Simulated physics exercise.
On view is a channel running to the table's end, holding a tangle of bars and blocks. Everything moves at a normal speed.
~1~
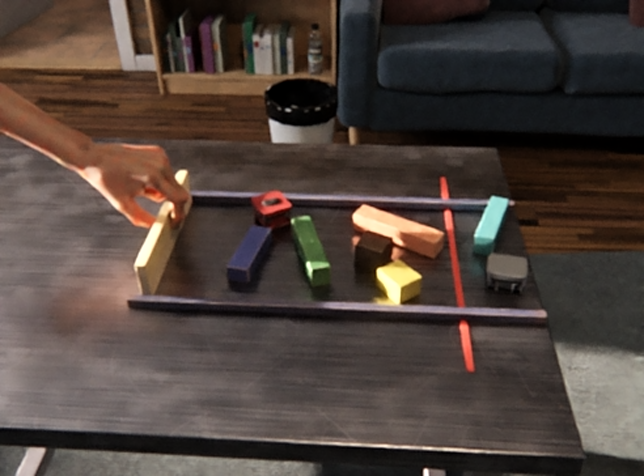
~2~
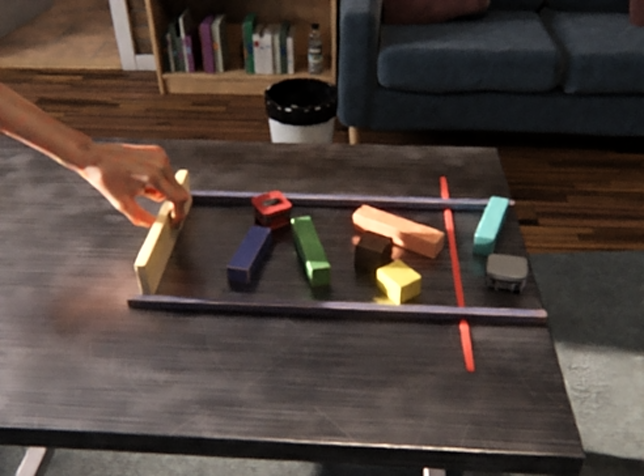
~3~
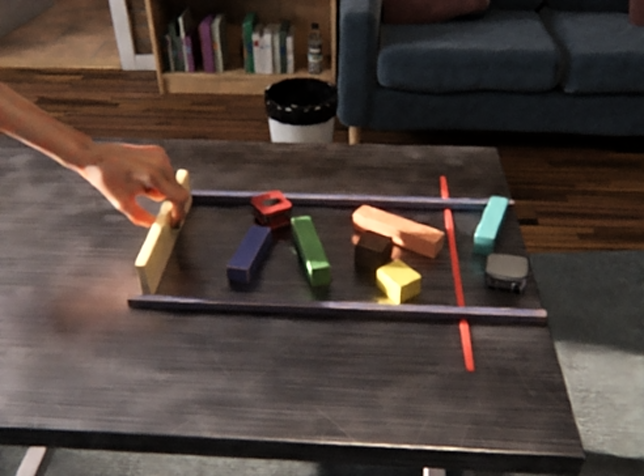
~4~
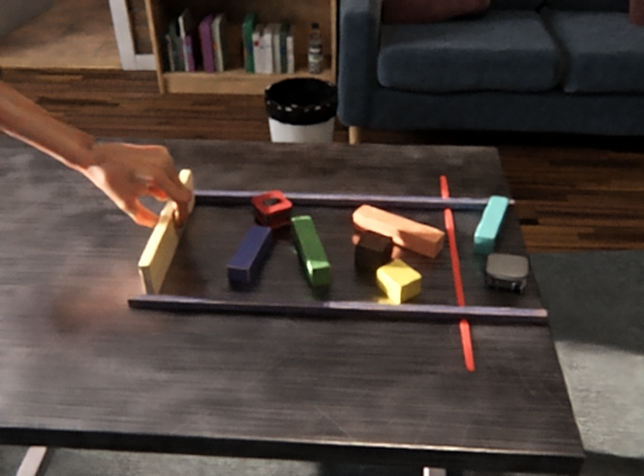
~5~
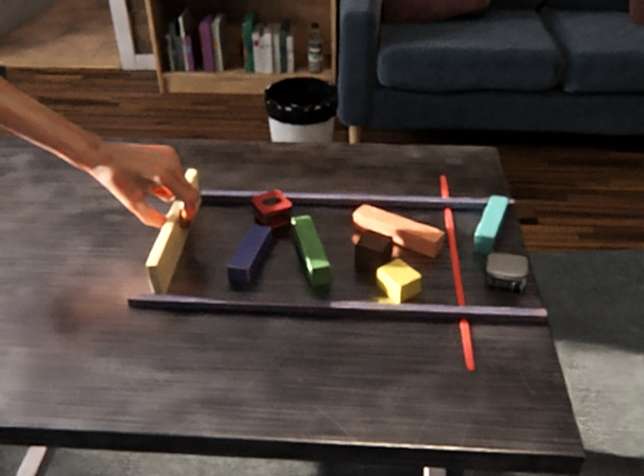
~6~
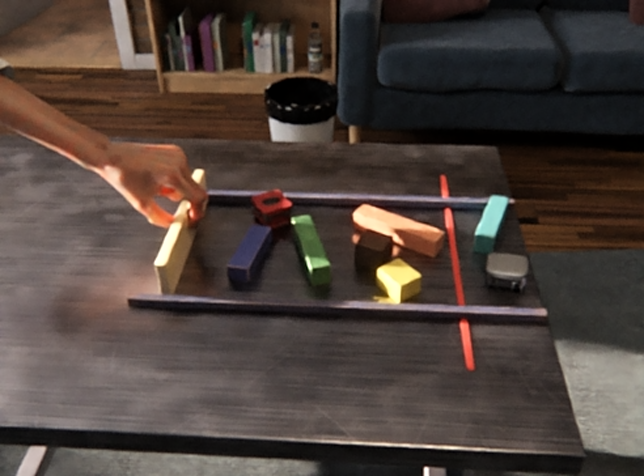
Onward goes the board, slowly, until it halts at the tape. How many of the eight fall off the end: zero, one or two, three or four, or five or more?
So the push knocks one or two off, going by the tape.
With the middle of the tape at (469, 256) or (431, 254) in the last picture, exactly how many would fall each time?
In order, 3 and 0.
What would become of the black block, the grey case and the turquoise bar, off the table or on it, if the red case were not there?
Black block still up, grey case down, turquoise bar down.
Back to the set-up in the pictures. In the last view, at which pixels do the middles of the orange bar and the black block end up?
In the last picture the orange bar sits at (520, 233) while the black block sits at (513, 251).
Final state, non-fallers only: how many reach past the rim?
The total would be 1.
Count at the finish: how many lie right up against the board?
2 are in contact with it.
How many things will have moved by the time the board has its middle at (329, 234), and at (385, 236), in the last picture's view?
Counting first: 5, next 7.
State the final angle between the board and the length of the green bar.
Misalignment: Close to 0°.
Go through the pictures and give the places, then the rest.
The first frame shows grey case (506, 274); turquoise bar (492, 226); orange bar (398, 231); board (167, 230); tape (454, 257).
The second frame shows turquoise bar (492, 225); blue bar (250, 253).
The third frame shows orange bar (398, 231); black block (374, 250).
The fourth frame shows grey case (506, 274); yellow block (399, 281).
The fifth frame shows turquoise bar (492, 224); board (177, 229).
The sixth frame shows grey case (506, 273); turquoise bar (492, 224); orange bar (398, 230); board (185, 229); tape (454, 255).
Soon after, none off yet; grey case at rest near (506, 273); turquoise bar at rest near (492, 224); orange bar at rest near (398, 230).
Then, none off yet; grey case at rest near (506, 273); turquoise bar at rest near (492, 224); orange bar moved a little near (419, 232).
Further on, none off yet; grey case at rest near (510, 275); turquoise bar moved a little near (510, 222); orange bar moved about its own width near (486, 232).
At rest, the number that fall off is one or two; fallen, turquoise bar and grey case.
